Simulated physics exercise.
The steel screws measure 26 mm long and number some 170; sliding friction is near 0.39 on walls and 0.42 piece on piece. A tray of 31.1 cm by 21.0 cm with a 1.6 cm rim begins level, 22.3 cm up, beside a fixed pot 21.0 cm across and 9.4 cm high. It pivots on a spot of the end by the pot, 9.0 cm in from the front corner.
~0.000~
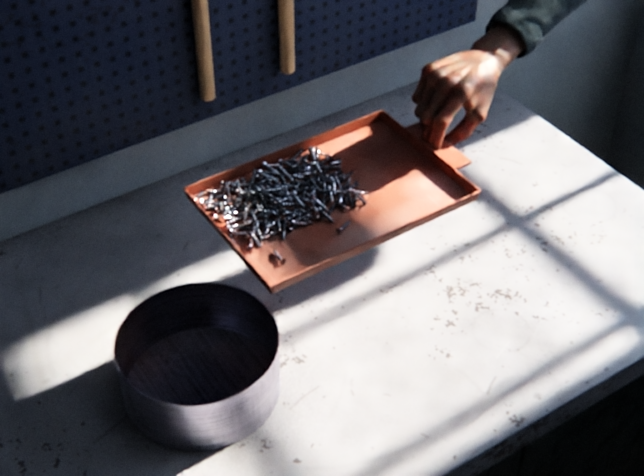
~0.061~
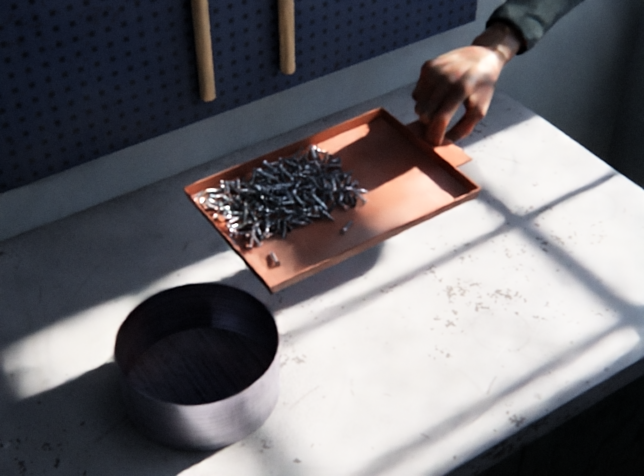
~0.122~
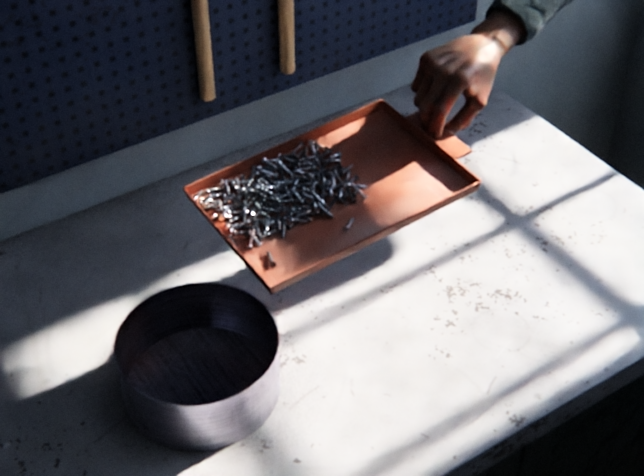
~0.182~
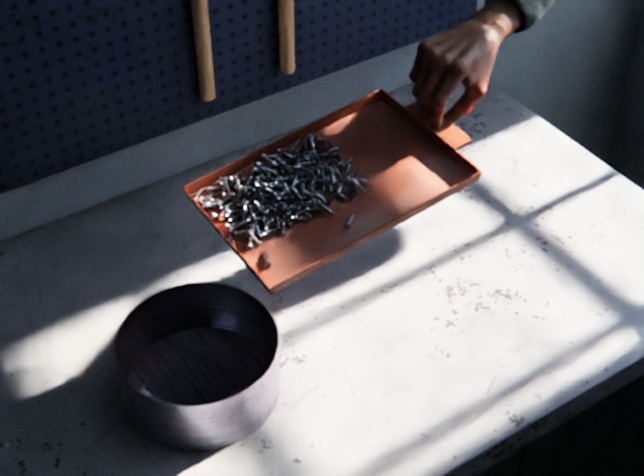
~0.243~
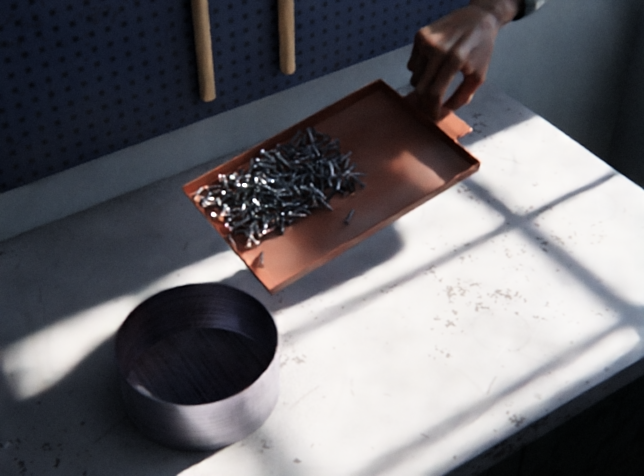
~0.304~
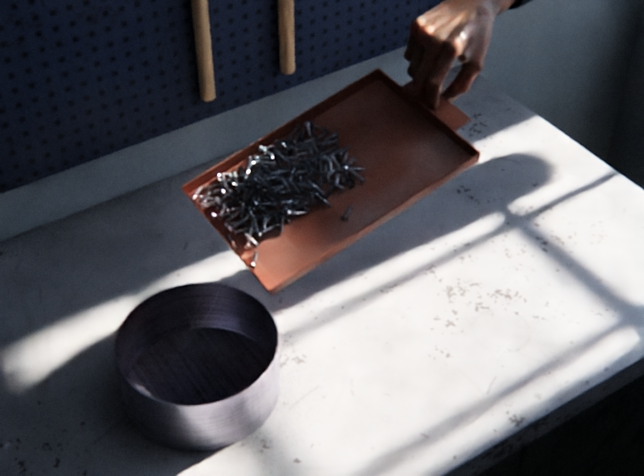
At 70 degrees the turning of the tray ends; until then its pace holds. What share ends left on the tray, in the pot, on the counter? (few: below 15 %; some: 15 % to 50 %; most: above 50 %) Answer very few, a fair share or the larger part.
Tray: A fair share, pot: The larger part, counter: Very few.
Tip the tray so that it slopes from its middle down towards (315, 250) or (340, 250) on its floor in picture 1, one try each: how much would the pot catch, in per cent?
About 45 and 15 per cent.
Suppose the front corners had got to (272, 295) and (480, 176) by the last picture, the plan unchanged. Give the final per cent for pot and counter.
Pot 35, counter 55.
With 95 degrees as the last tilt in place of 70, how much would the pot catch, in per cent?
In that case some 95 per cent.
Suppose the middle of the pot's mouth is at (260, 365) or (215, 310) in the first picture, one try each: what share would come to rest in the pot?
Some 40 and 65 per cent.
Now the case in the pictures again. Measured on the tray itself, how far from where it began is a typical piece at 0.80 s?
About 5 cm.
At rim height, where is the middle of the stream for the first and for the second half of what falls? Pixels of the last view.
At about (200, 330), then at (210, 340).
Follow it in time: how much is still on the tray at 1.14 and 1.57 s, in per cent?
About 95, 55.
After 0.80 s, tilt 40 degrees; the tray holds 100 %, the pot 0 %.
After 1.14 s, tilt 58 degrees; the tray holds 95 %, the pot 0 %.
Then, at 1.57 s, tilt 70 degrees; the tray holds 55 %, the pot 35 %.
In the end, at 3.0 s, tray 30 %, pot 70 %, counter 0 %.
